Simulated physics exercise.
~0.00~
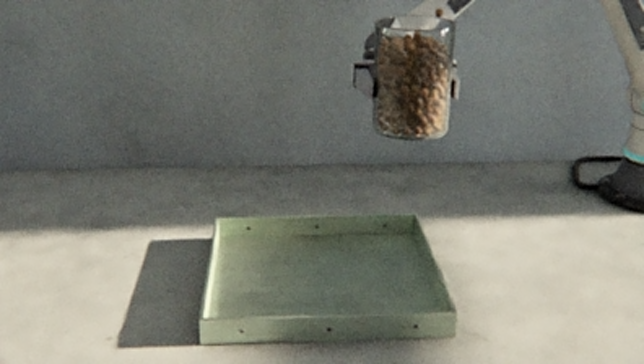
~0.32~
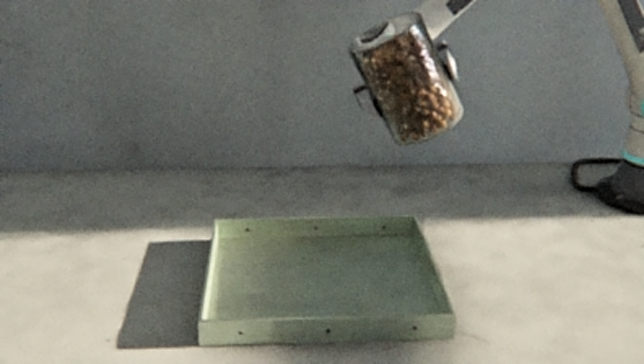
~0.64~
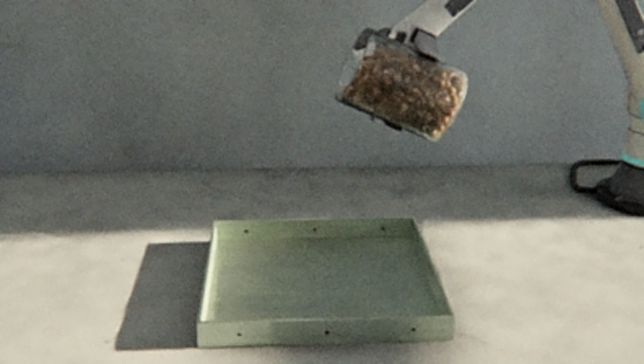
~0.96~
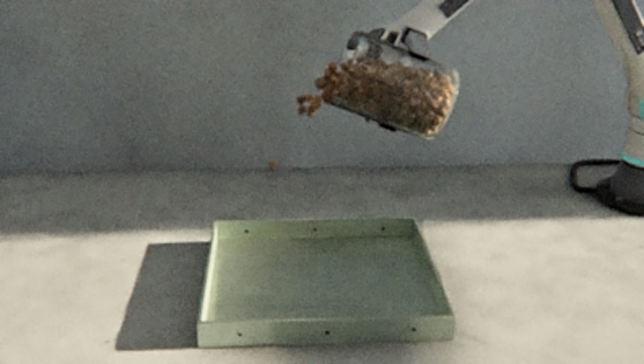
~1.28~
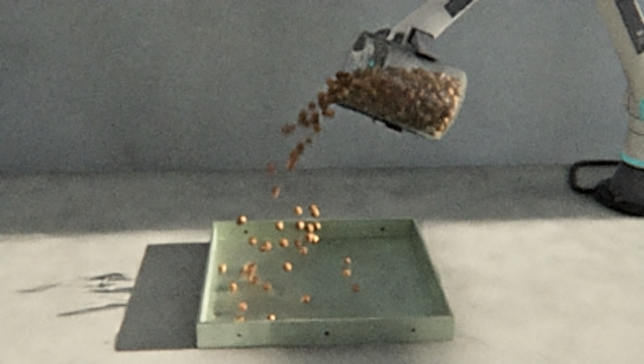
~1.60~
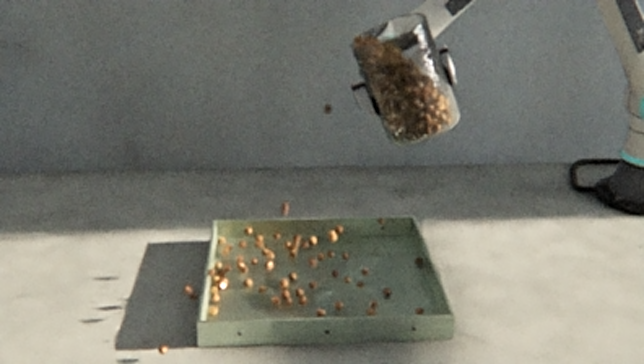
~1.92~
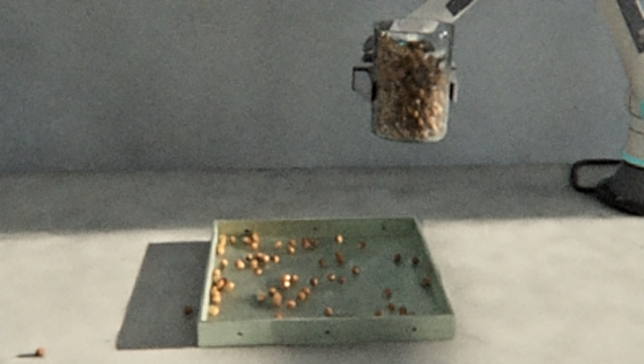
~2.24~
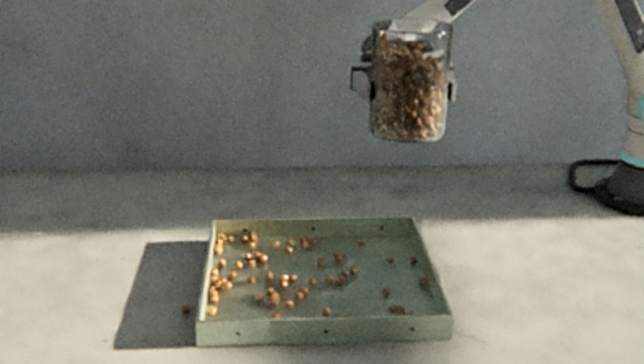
A robotic arm reaching in from the upper right holds a clear cup full of brown beads above a shallow, pale green tray, seen from the front and slightly above in a plain grey room. The cup tips over to the left until it lies nearly on its side, and beads begin to spill from its mouth. They fall in a loose stream, bouncing and scattering across the tray, with a few escaping past its left side. The arm then turns the cup upright again, still mostly full, while the scattered beads settle mainly towards the tray's left side.
